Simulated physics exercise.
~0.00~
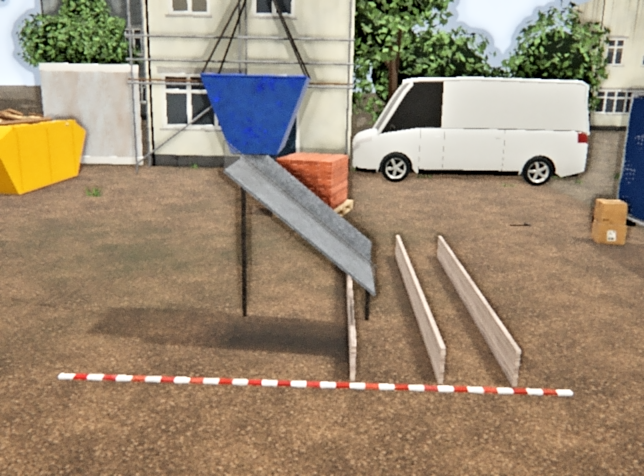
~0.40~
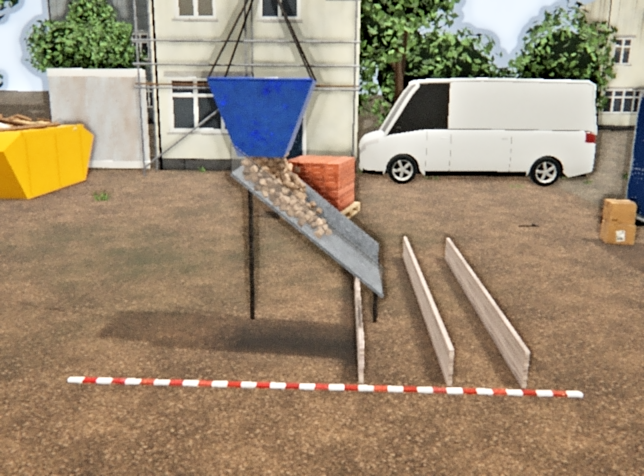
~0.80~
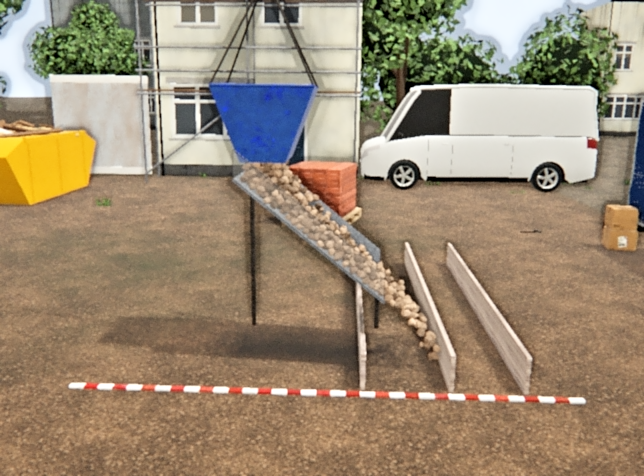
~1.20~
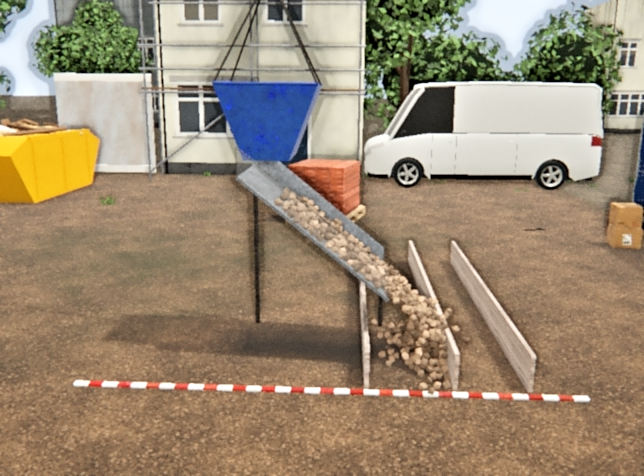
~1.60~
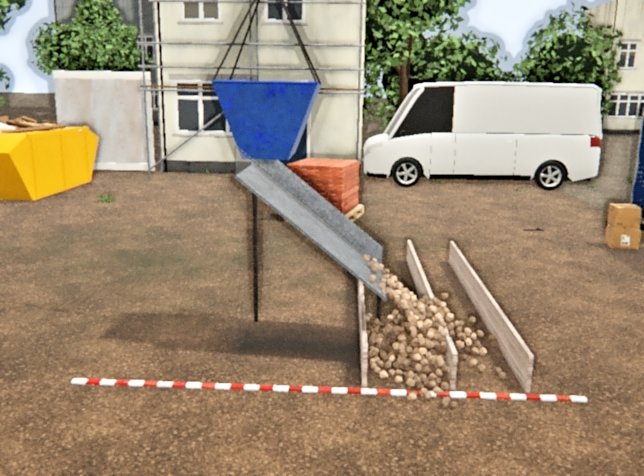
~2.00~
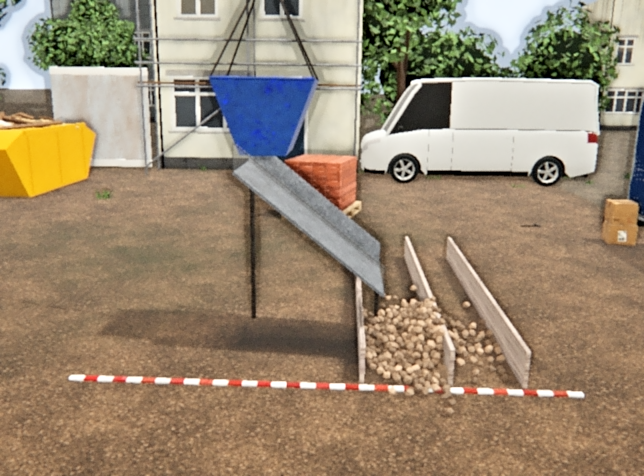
Blue skip releasing crushed rock down a steel slide, the stones heaping mostly in the left plank bay, a few in the right.
